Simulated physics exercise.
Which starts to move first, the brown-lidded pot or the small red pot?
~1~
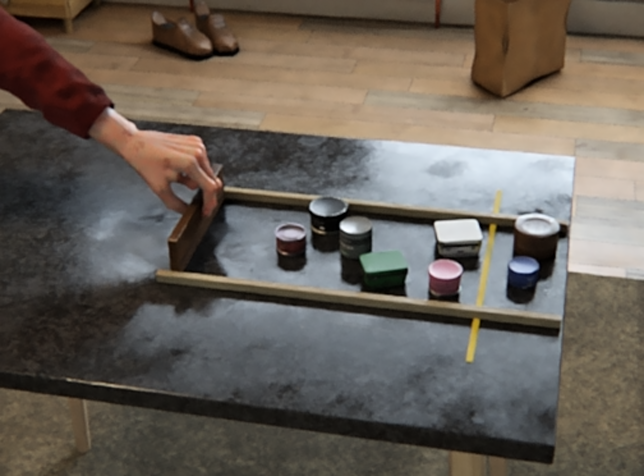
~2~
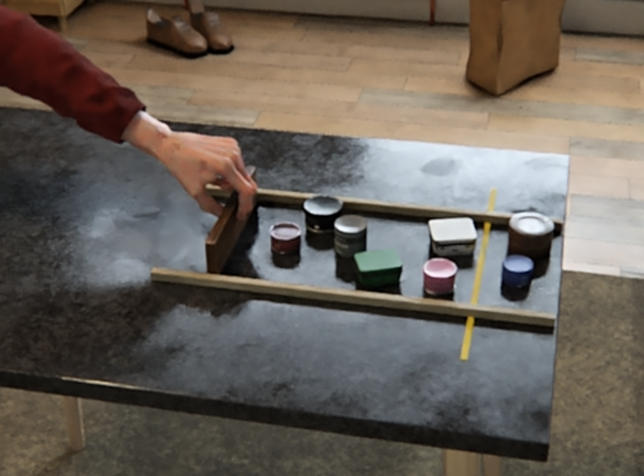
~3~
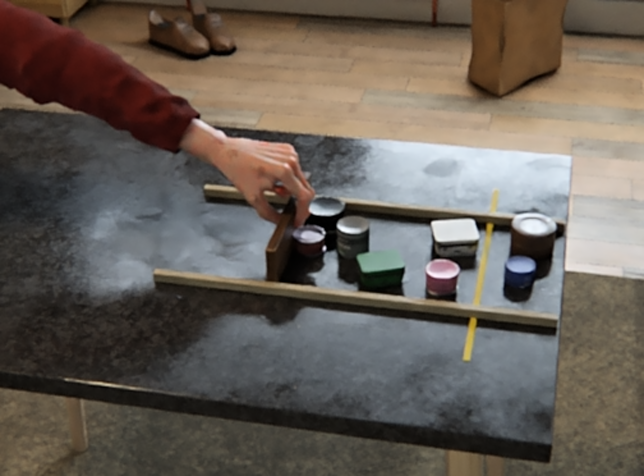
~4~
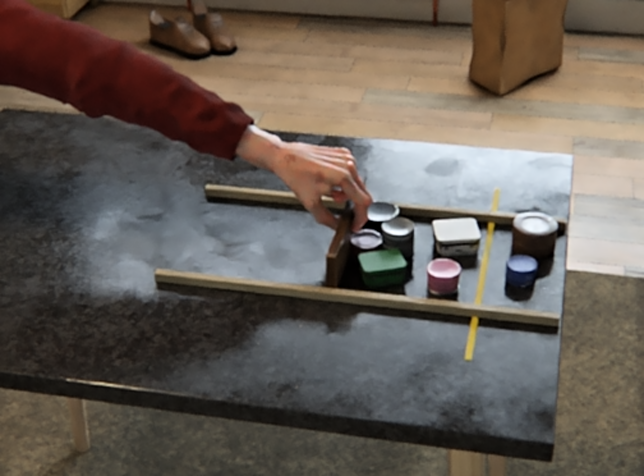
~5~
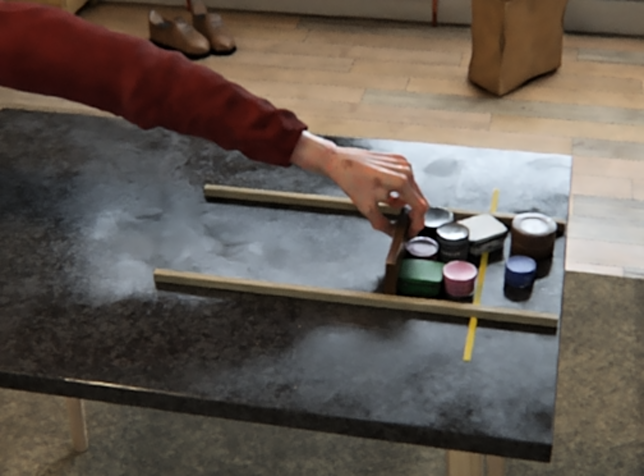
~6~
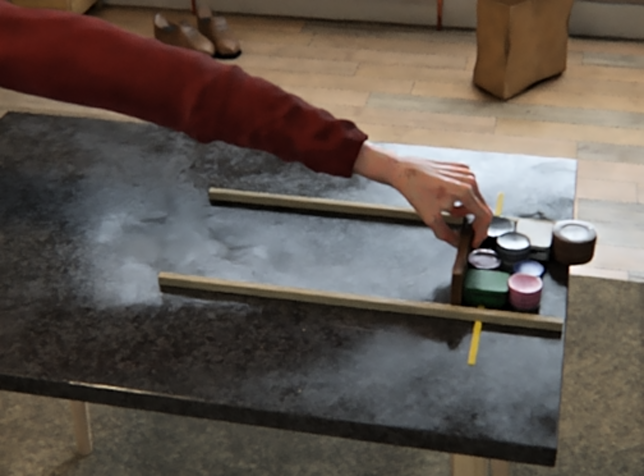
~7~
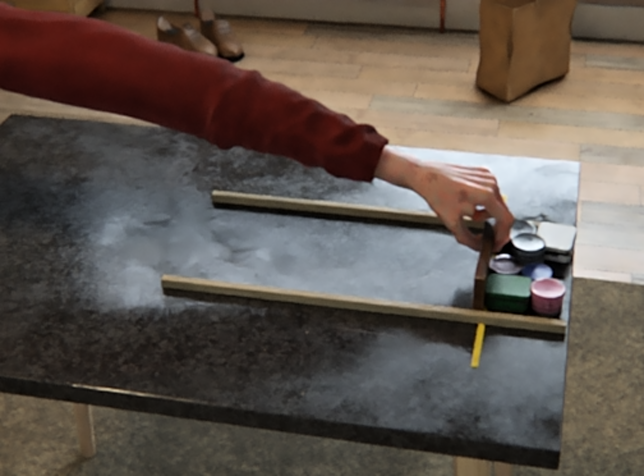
The small red pot starts to move first, as the board reaches it early on. The brown-lidded pot stays still until the bunched things are pushed up near the table's edge.
